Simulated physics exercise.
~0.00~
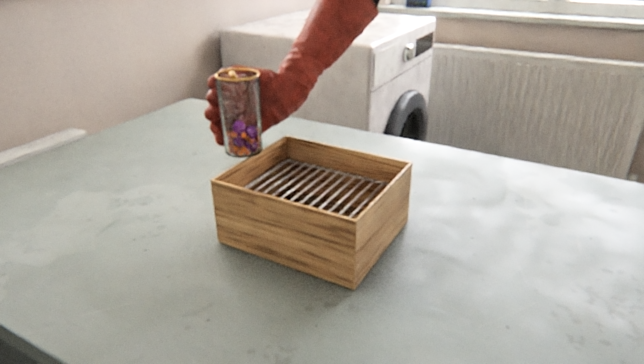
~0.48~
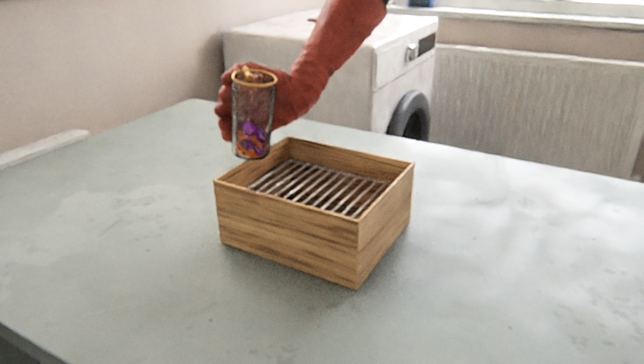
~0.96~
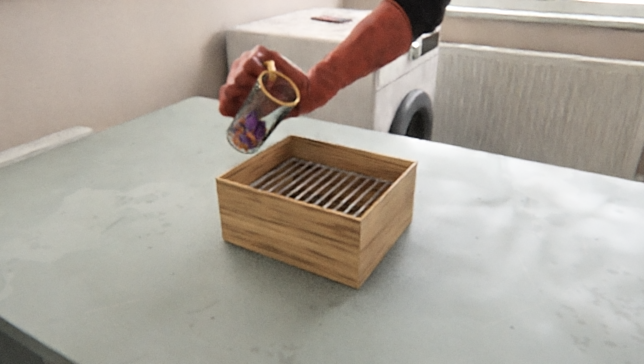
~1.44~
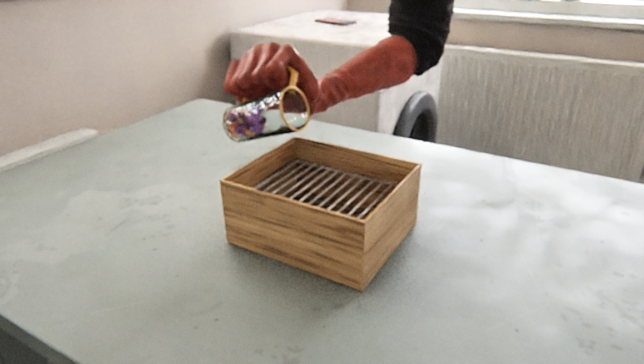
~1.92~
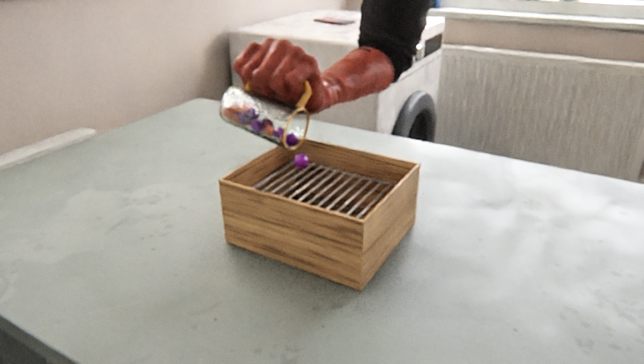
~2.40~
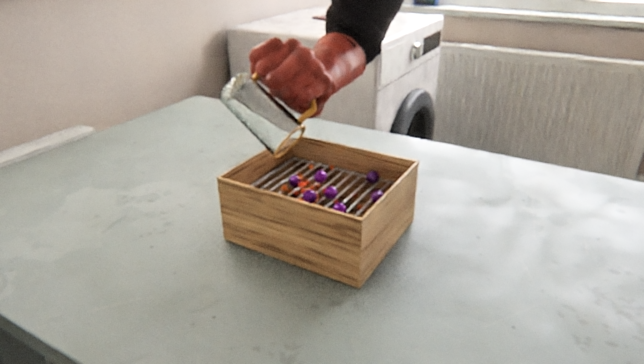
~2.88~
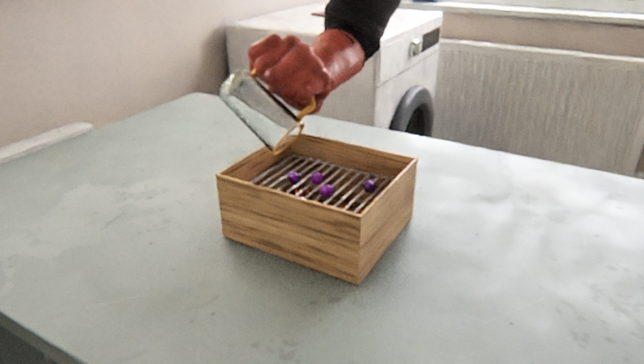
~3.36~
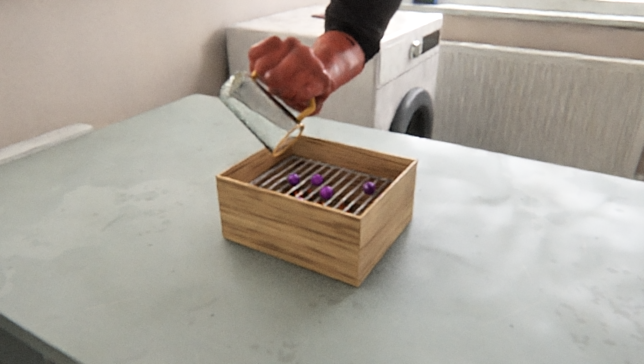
On a grey tabletop, a gloved hand tipping a glass of beads over a boxed rack, orange ones dropping through, purple ones staying.
